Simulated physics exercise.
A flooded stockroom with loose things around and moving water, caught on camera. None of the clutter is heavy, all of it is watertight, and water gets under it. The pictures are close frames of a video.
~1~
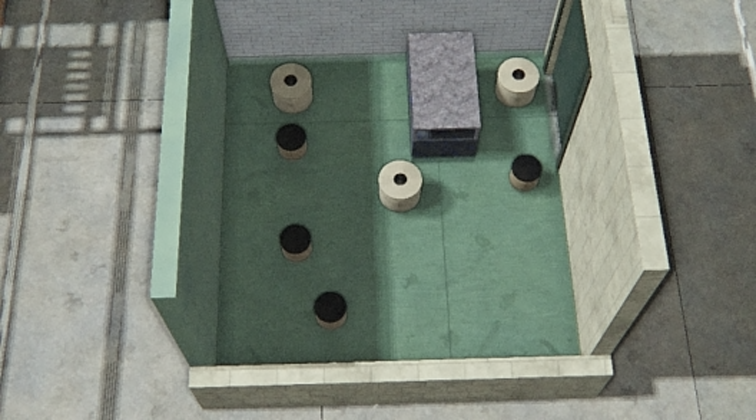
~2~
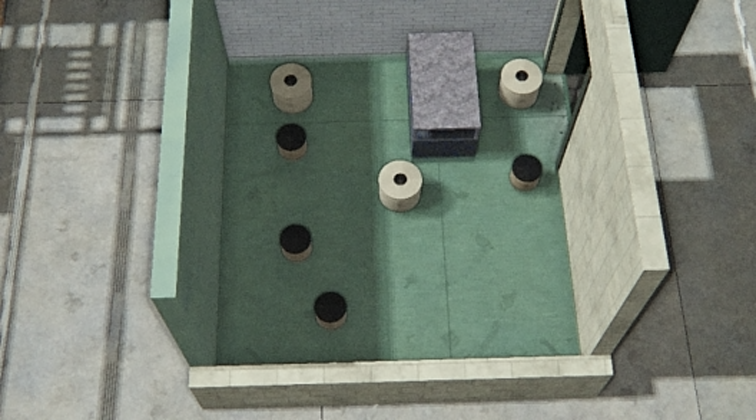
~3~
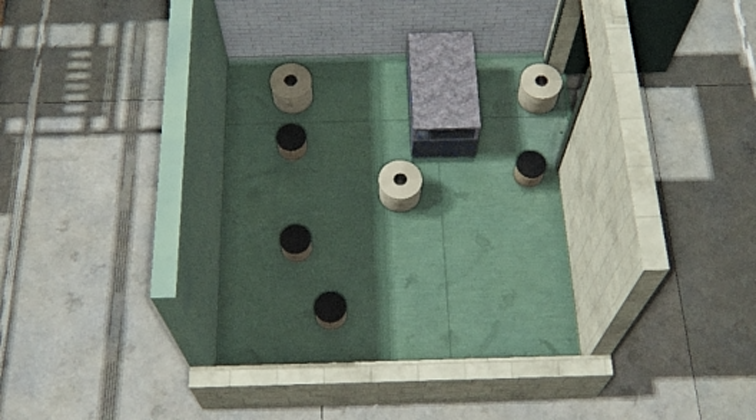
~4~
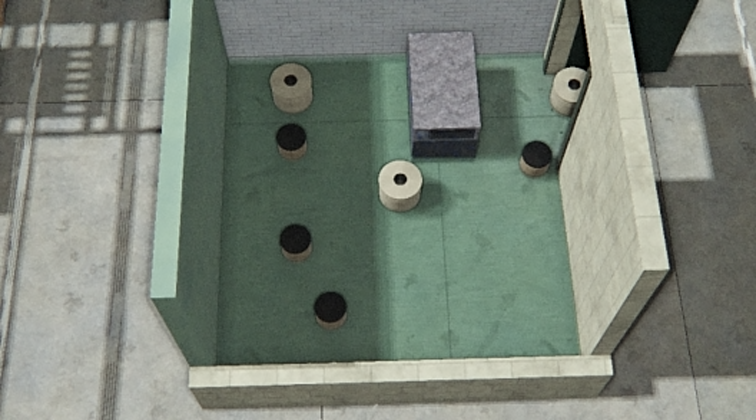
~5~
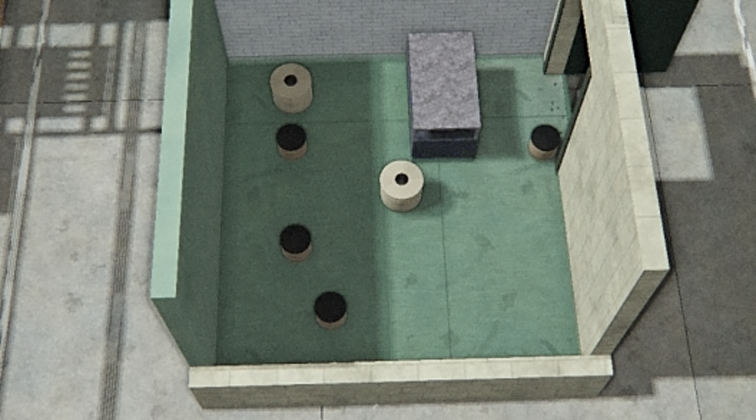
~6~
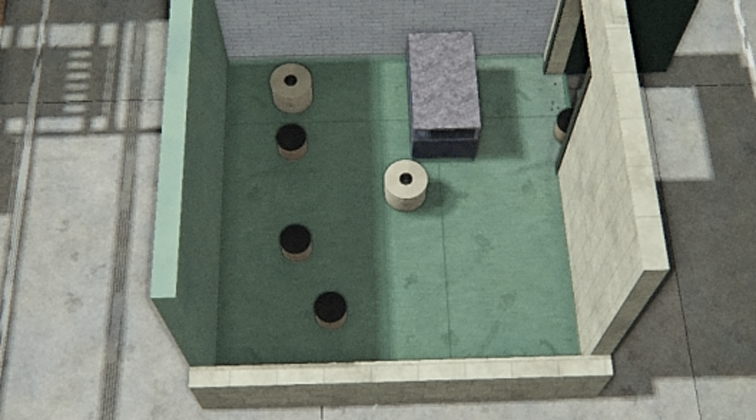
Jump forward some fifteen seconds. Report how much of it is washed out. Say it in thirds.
The answer is one to two thirds.
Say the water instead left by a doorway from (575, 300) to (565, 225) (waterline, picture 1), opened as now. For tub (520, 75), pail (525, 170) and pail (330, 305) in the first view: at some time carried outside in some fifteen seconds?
Going through them, number one is held back, number two is flushed away and number three is held back.
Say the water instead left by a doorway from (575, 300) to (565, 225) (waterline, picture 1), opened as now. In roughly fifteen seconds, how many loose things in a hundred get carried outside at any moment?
About 30 %.
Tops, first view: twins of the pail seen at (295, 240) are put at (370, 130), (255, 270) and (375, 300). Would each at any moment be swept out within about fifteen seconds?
Outcome for each, listed in order: Leaves, does not leave, does not leave.
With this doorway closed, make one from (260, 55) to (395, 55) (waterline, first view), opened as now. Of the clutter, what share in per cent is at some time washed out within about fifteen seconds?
Around 60 in a hundred.
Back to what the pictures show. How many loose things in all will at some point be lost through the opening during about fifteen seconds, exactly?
The total is 3.
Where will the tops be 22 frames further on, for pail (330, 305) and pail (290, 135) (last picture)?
Approximately (390, 291) for the first and (329, 135) for the second.
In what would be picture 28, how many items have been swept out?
3.
A moment on, 2 of 7 are out; 5 afloat.
Next, 3 of 7 are out; 4 afloat.
Later, 3 of 7 are out; 4 afloat.
In the end, 3 of 7 are out; 4 afloat.
